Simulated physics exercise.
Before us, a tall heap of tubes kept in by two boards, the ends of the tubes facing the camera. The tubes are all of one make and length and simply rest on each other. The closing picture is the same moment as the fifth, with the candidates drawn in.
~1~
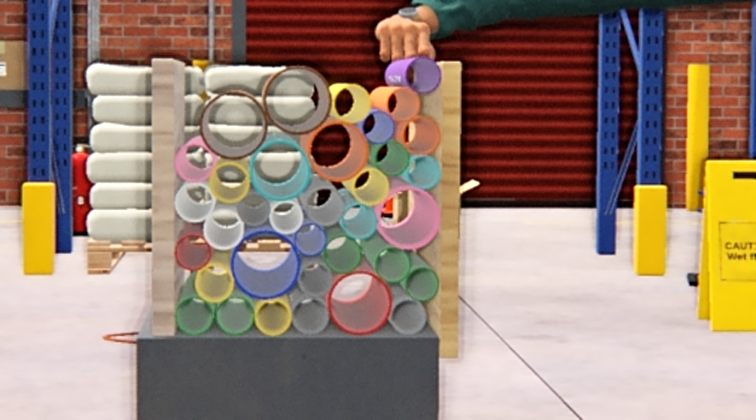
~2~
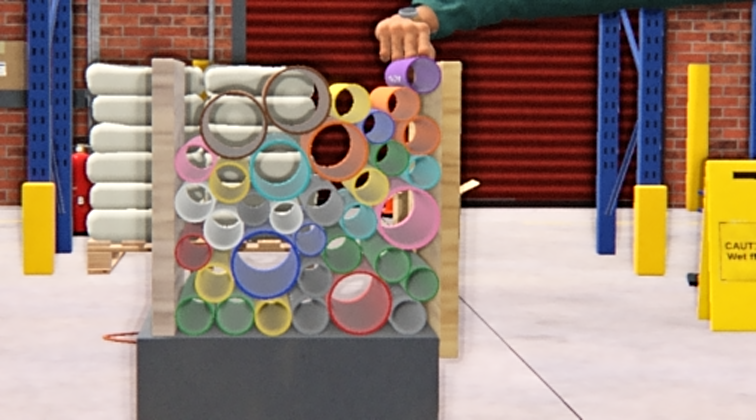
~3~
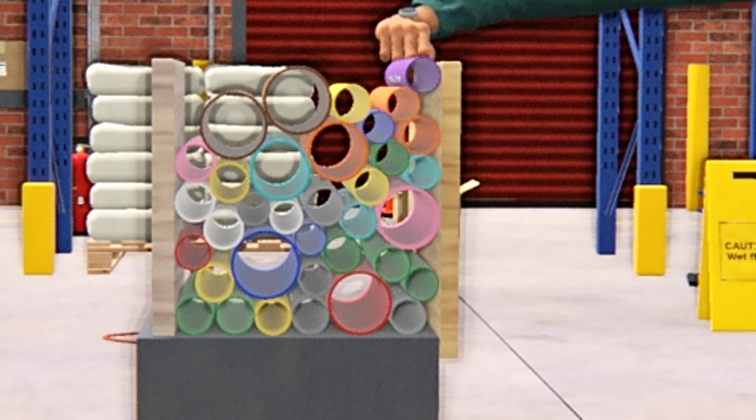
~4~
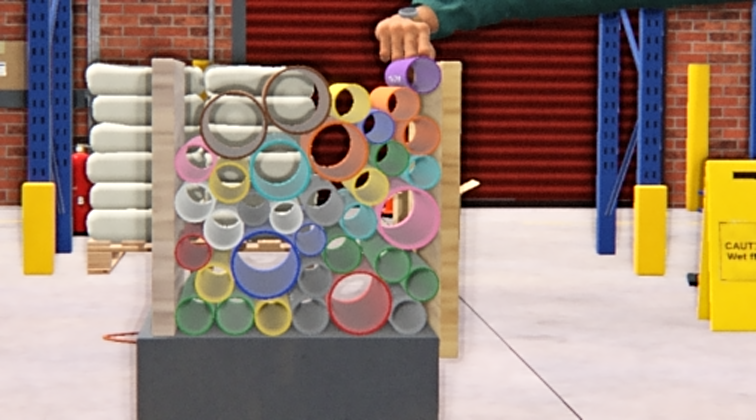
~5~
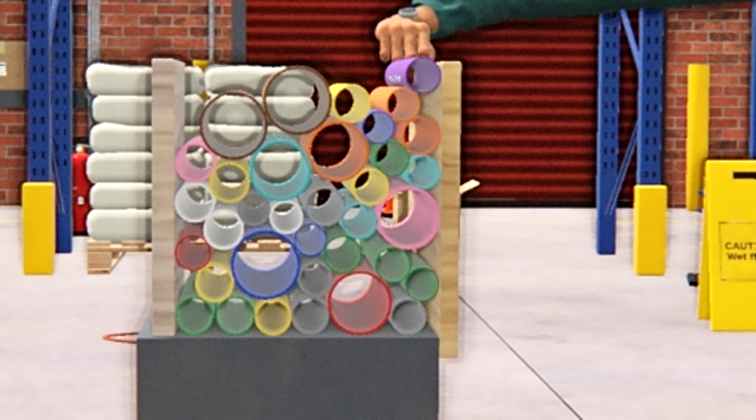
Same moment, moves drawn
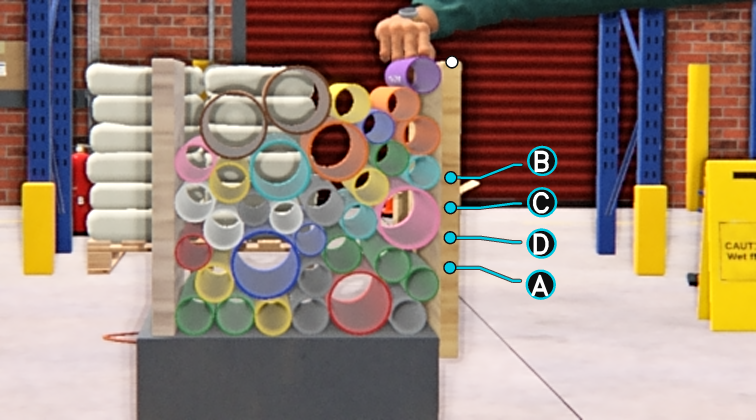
In this clip, a hand reaches in from the upper right and rests on a purple tube atop a tall heap of colourful tubes between two boards in a warehouse, and nothing visibly moves.
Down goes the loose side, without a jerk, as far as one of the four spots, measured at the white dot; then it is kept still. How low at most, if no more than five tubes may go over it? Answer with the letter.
The lowest mark that will do is B.
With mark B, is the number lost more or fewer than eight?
It loses fewer than eight.
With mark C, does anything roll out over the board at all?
Yes.
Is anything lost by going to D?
At D: Yes.
On the copy, A at (450, 268); B at (451, 178); C at (451, 208); D at (450, 237); the white dot at (452, 62).
On B. First, top of the board (441, 117).
Then, top of the board (441, 177).
Finally, top of the board (441, 177), three out over the board.
By contrast, A more than five out over the board; C more than five out over the board; D more than five out over the board.
